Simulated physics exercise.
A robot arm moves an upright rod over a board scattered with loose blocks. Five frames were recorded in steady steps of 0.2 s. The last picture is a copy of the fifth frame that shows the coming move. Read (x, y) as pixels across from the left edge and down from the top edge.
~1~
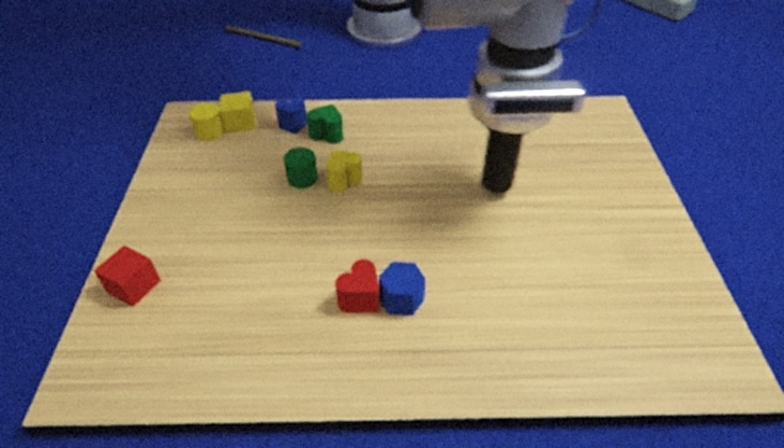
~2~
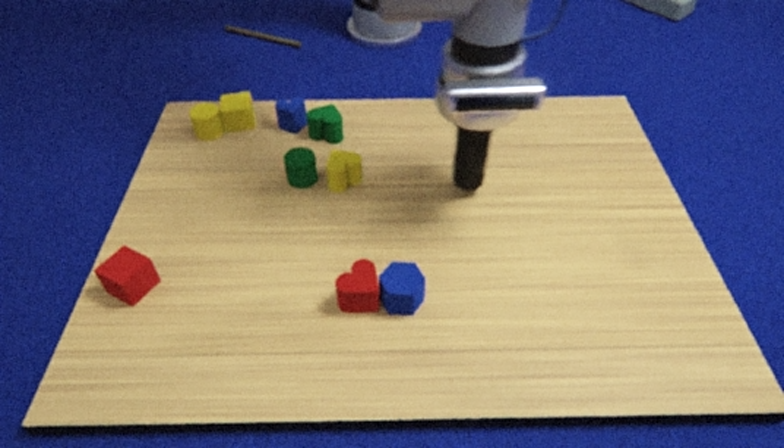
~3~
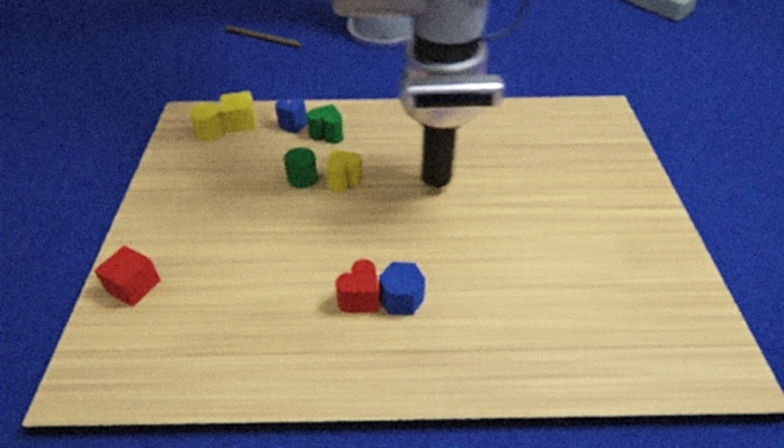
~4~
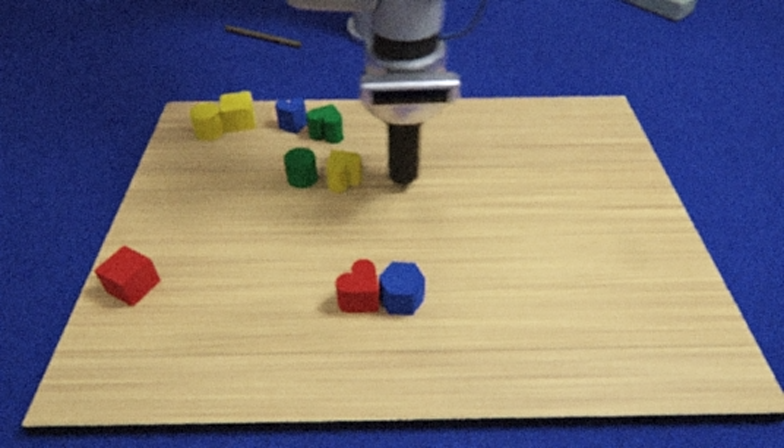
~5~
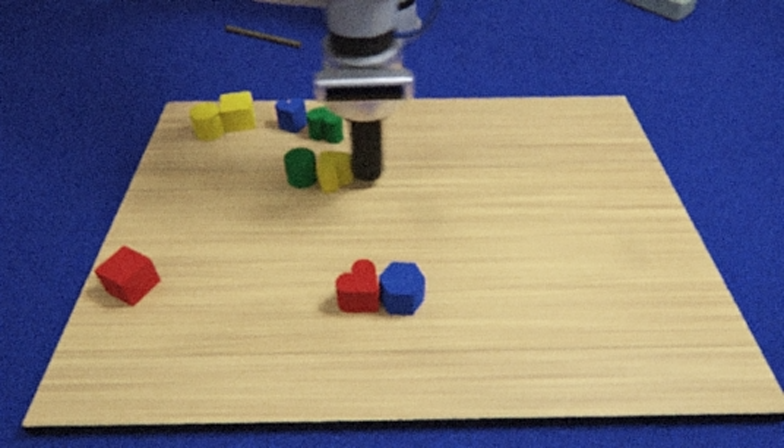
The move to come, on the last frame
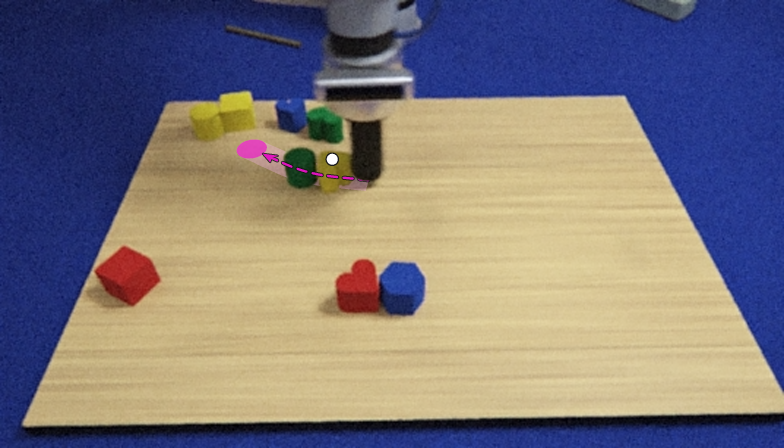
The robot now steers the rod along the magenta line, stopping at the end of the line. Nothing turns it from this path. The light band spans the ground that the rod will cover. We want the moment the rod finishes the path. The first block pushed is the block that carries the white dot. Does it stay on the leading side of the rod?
My guess is it ends up beside or behind the rod.
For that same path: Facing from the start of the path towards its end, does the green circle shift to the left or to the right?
Side: Left.
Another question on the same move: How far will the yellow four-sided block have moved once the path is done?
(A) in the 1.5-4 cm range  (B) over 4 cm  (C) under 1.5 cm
Choice C: Under 1.5 cm.
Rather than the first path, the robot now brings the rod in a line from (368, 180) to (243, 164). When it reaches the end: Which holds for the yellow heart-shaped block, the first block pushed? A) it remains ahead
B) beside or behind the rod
Answer: B.
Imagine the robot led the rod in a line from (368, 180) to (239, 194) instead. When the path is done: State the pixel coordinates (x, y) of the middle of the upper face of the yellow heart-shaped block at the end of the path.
In the picture, that point is around (210, 158).
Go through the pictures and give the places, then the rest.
Tip of the rod at (497, 183), middles of tops, yellow four-sided block at (235, 101), green circle at (299, 156), yellow heart-shaped block at (342, 159), in the first frame.
Rod at (468, 181), nothing pushed, in the second frame.
Rod at (437, 178), nothing pushed, in the third frame.
Rod at (403, 175), nothing pushed, in the fourth frame.
Rod at (368, 172), yellow four-sided block at (235, 101), green circle at (299, 156), yellow heart-shaped block at (332, 159), in the fifth frame.
The line goes from (368, 180) by way of (303, 171) to (252, 149); the dot is on the yellow heart-shaped block.
What follows on the original path. One third of the way, rod at (323, 167); green circle at (255, 158); yellow heart-shaped block at (286, 158), turned 20° anticlockwise.
Two thirds of the way, rod at (282, 155); green circle at (220, 165); yellow heart-shaped block at (254, 155), turned 70° anticlockwise.
At the end, rod at (250, 141); yellow four-sided block unmoved; green circle at (218, 166); yellow heart-shaped block at (249, 153), turned 105° anticlockwise.
